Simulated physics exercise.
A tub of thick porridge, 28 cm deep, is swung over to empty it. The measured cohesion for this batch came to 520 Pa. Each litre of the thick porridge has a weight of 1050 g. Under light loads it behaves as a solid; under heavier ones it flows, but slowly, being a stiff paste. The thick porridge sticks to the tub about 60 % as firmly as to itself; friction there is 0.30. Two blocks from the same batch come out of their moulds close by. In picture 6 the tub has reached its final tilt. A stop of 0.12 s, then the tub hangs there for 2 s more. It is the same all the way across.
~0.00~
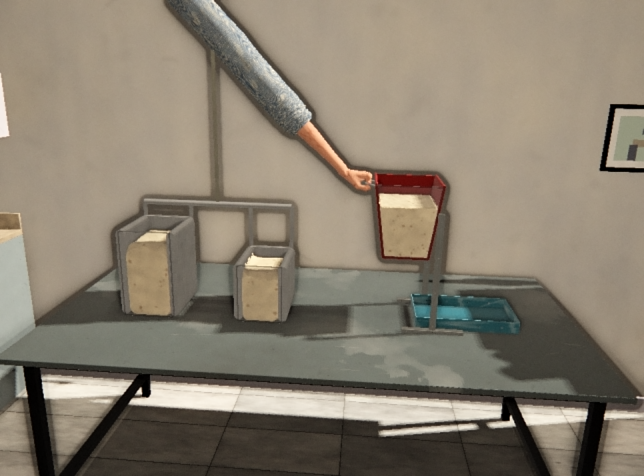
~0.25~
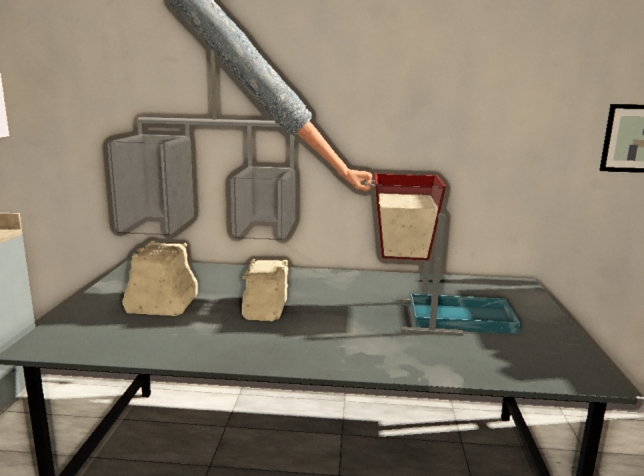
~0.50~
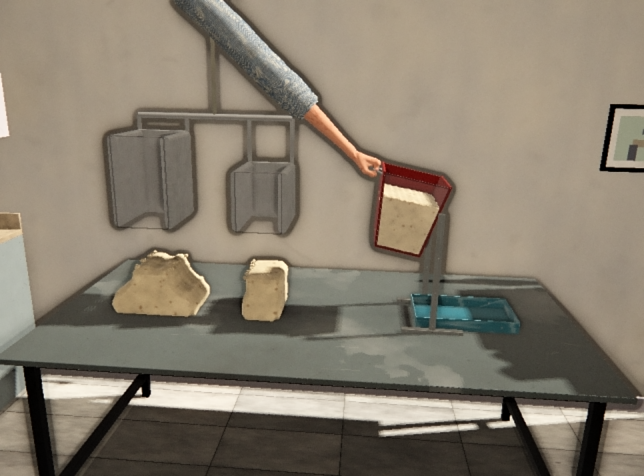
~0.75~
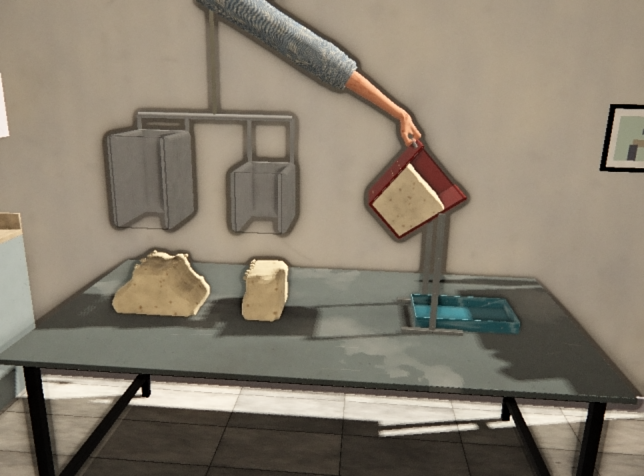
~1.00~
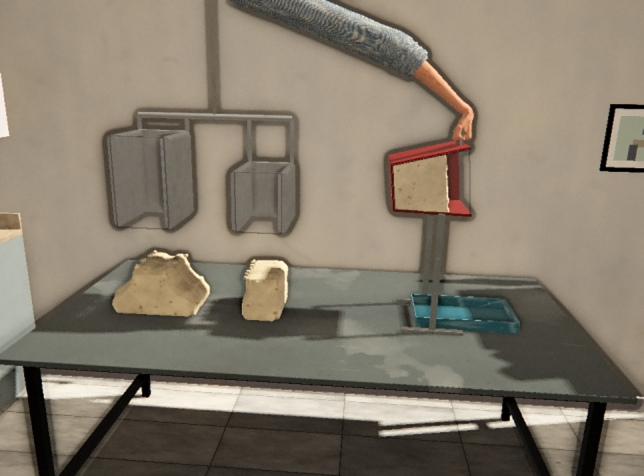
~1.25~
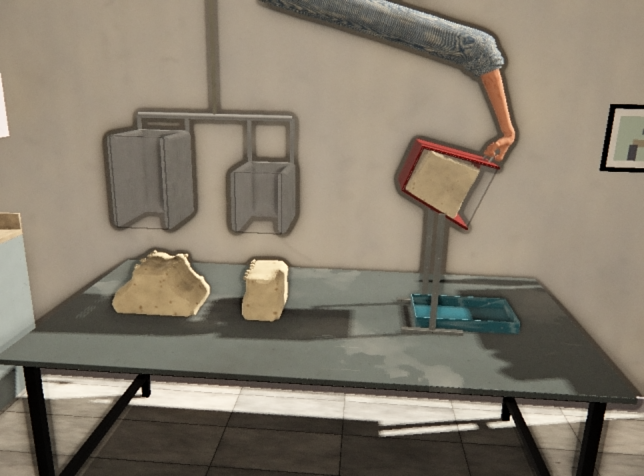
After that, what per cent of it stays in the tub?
Some 0 percent stays in the tub.
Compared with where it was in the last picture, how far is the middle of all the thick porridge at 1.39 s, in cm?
Shift: Roughly 8 cm.
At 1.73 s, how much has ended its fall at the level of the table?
Roughly 25 per cent.
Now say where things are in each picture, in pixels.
In the first picture, handle-side rim at (378, 185), tilt 0 degrees; crest of the thick porridge at (388, 206); block heights 30 cm, 19 cm (left to right).
In the second picture, handle-side rim at (378, 185), tilt 0 degrees; crest of the thick porridge at (388, 206); block heights 24 cm, 19 cm (left to right).
In the third picture, handle-side rim at (386, 172), tilt 12 degrees; crest of the thick porridge at (388, 196); block heights 19 cm, 18 cm (left to right).
In the fourth picture, handle-side rim at (424, 148), tilt 47 degrees; crest of the thick porridge at (408, 168); block heights 19 cm, 18 cm (left to right).
In the fifth picture, handle-side rim at (470, 150), tilt 84 degrees; crest of the thick porridge at (442, 157); block heights 19 cm, 18 cm (left to right).
In the sixth picture, handle-side rim at (498, 170), tilt 112 degrees; crest of the thick porridge at (431, 154); block heights 19 cm, 18 cm (left to right).
After 1.39 s, the tub is at 112 degrees and holds 90 %.
After 1.56 s, the tub is at 112 degrees and holds 27 %.
After 1.73 s, the tub is at 112 degrees and holds 0 %.
After 1.90 s, the tub is at 112 degrees and holds 0 %.
After 3.25 s, the tub is at 112 degrees and holds 0 %.
